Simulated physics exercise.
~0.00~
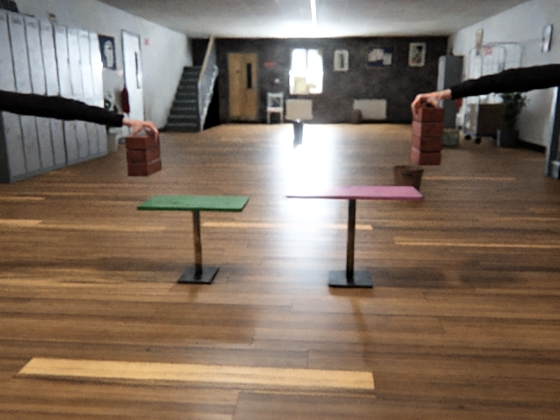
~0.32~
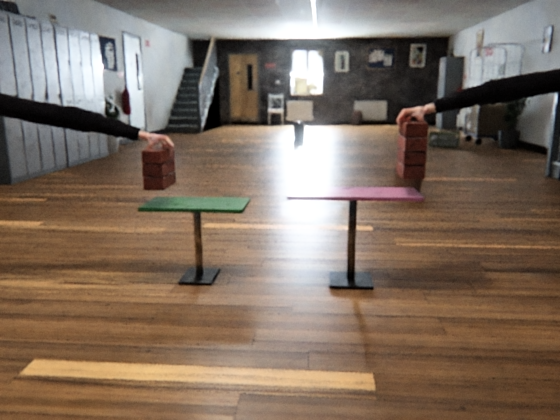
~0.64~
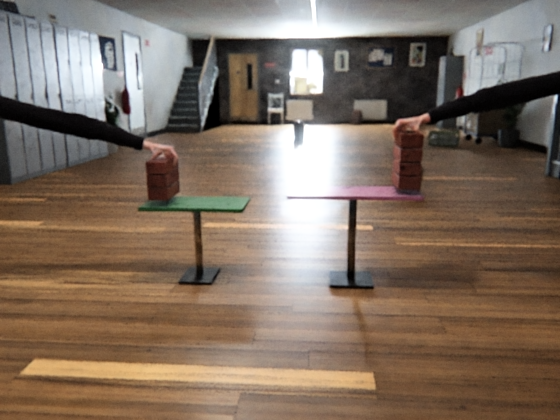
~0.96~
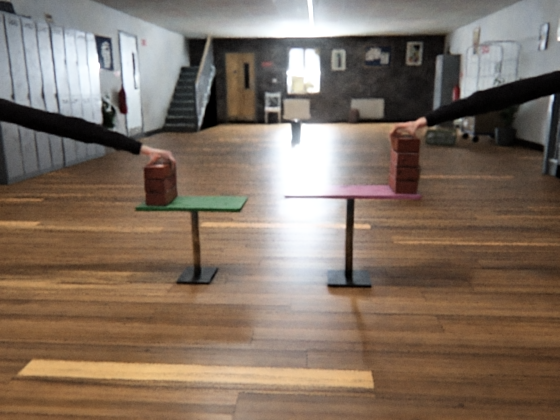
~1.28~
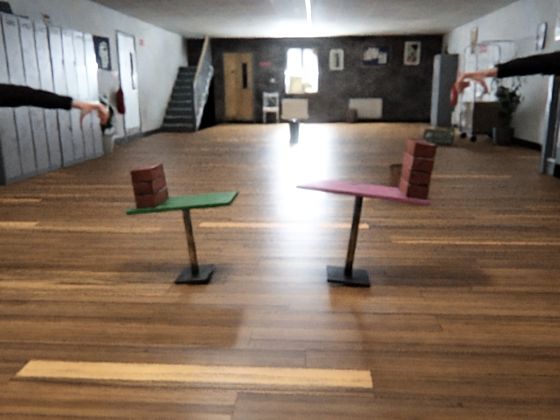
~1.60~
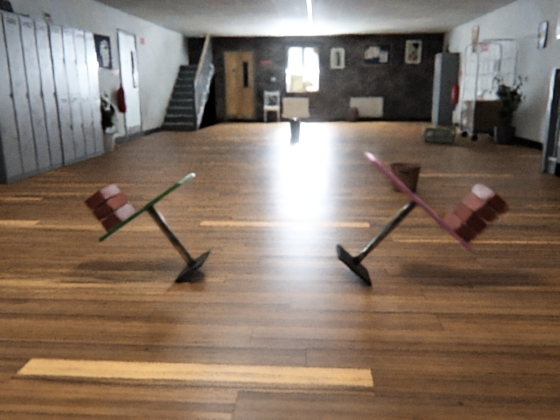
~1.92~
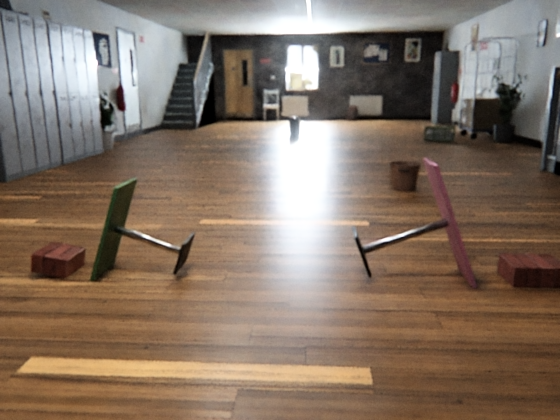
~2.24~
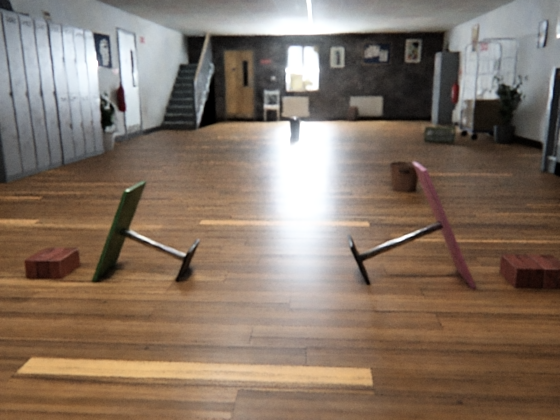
Two hands lowered stacks of reddish bricks onto the outer ends of a small green table and a pink one, then let go and drew back. Both tables tipped outward, spilled their bricks, and ended up toppled on the wooden floor.
